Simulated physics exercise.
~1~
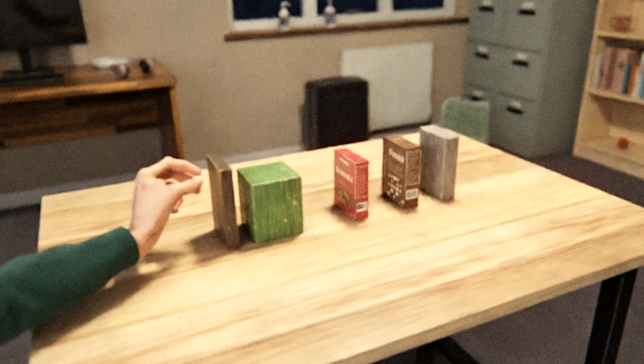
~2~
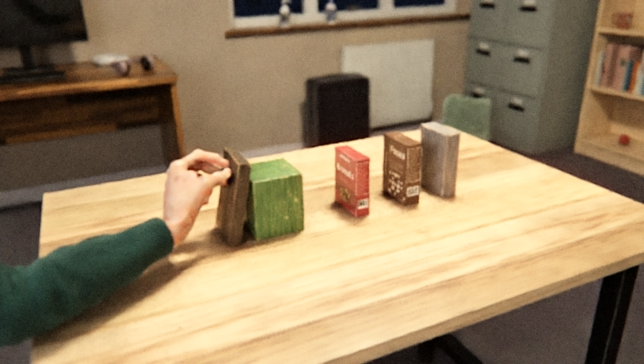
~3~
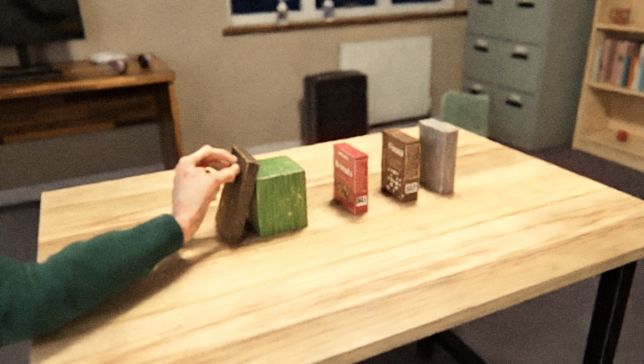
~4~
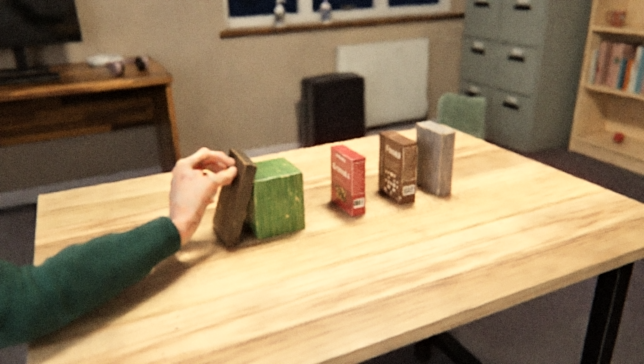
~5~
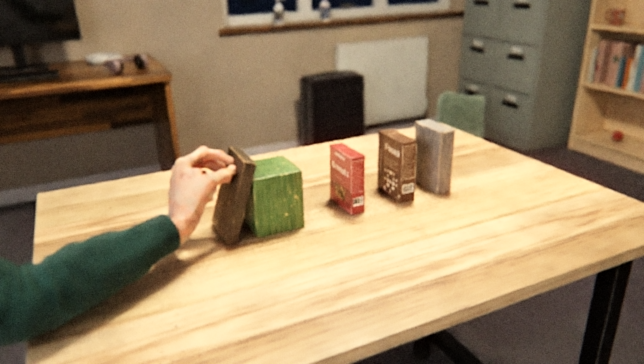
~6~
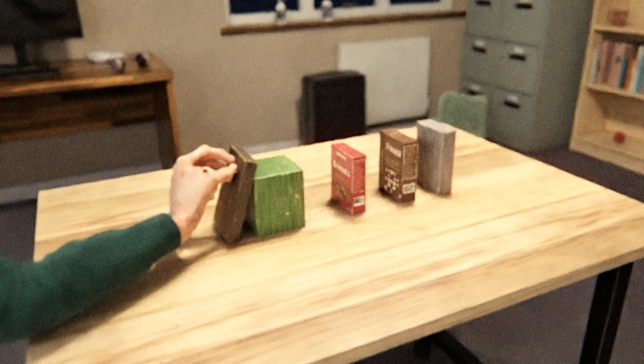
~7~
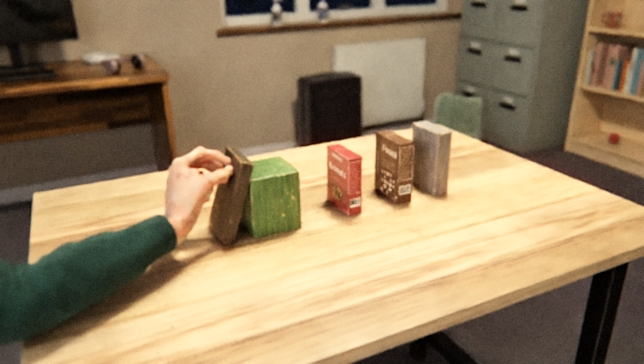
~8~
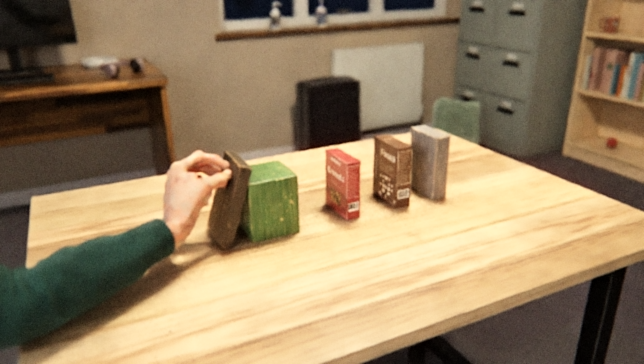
A hand in a green sleeve tilting a dark board rightward against a green block and holding it, the other items still standing.
